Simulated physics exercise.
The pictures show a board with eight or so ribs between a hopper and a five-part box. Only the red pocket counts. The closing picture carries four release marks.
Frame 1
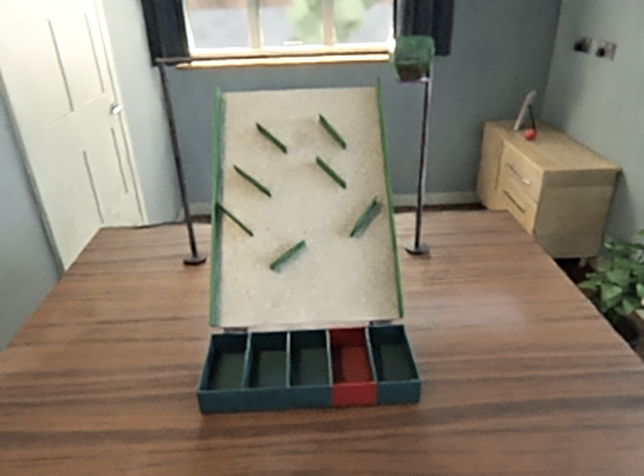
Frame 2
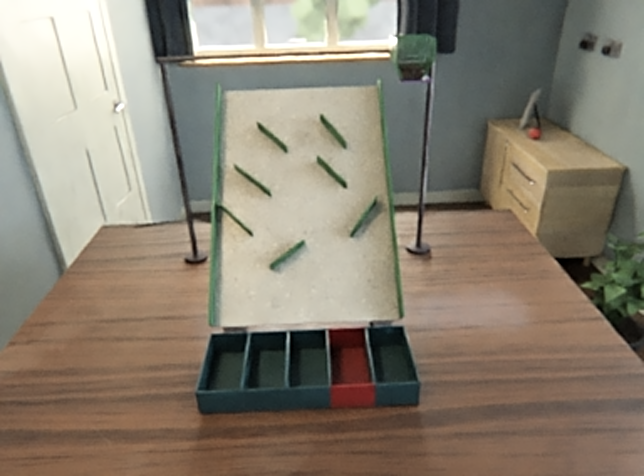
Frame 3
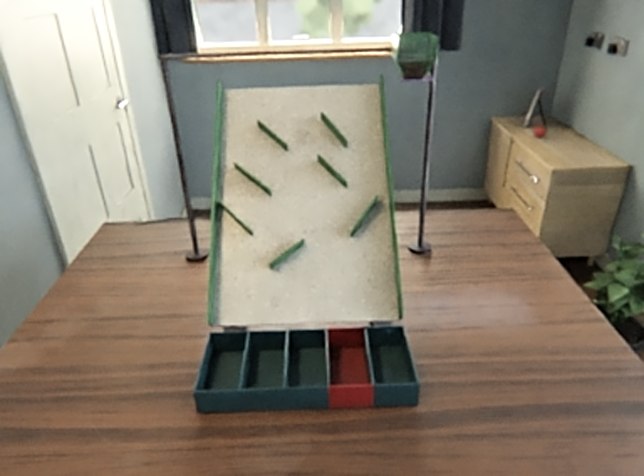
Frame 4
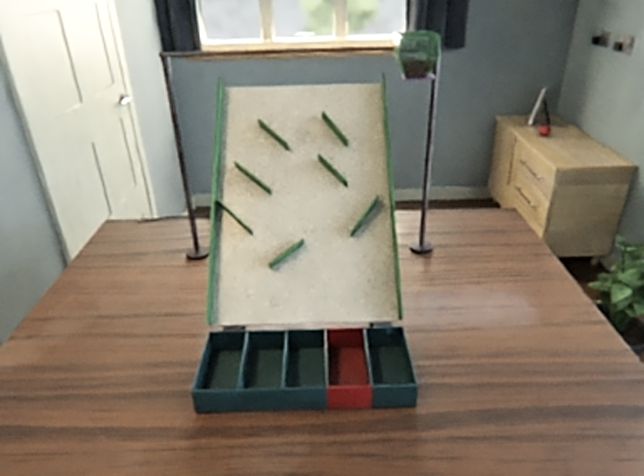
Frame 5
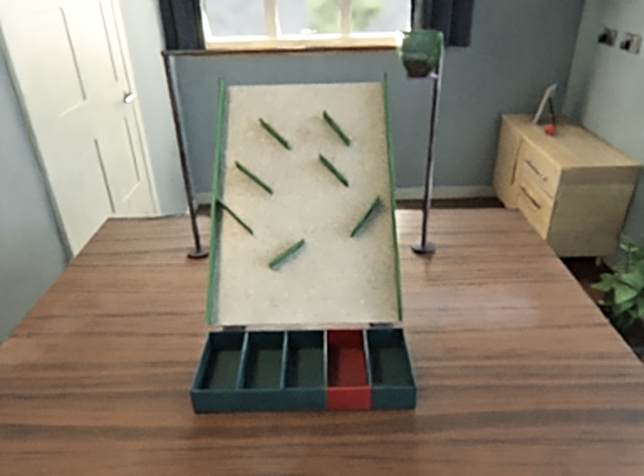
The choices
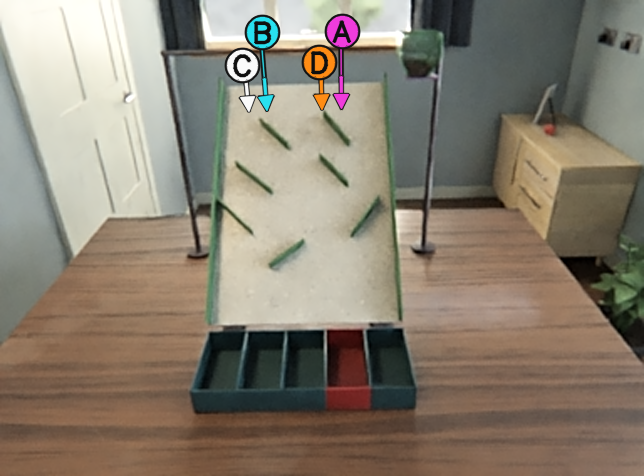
A tilted board with green ribs stood on a wooden table above a five-part box with one red pocket, and nothing on it moved while the view shifted very slightly.
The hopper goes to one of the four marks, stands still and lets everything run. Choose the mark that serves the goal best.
The answer is mark B.
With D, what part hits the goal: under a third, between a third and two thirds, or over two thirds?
It is under a third.
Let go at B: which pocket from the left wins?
The fourth.
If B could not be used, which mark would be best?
C it is.
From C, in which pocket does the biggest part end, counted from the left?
The first.
On the marked copy, mark A meets the board at (341, 103); mark B meets the board at (266, 105); mark C meets the board at (248, 105); mark D meets the board at (321, 104).
If A is chosen, about a tenth in the red pocket, the larger part in other pockets, about a tenth outside the box.
If B is chosen, roughly half in the red pocket, roughly a third in other pockets, about a tenth outside the box.
If C is chosen, roughly a quarter in the red pocket, roughly two thirds in other pockets, about a tenth outside the box.
If D is chosen, about a tenth in the red pocket, the larger part in other pockets, about a tenth outside the box.
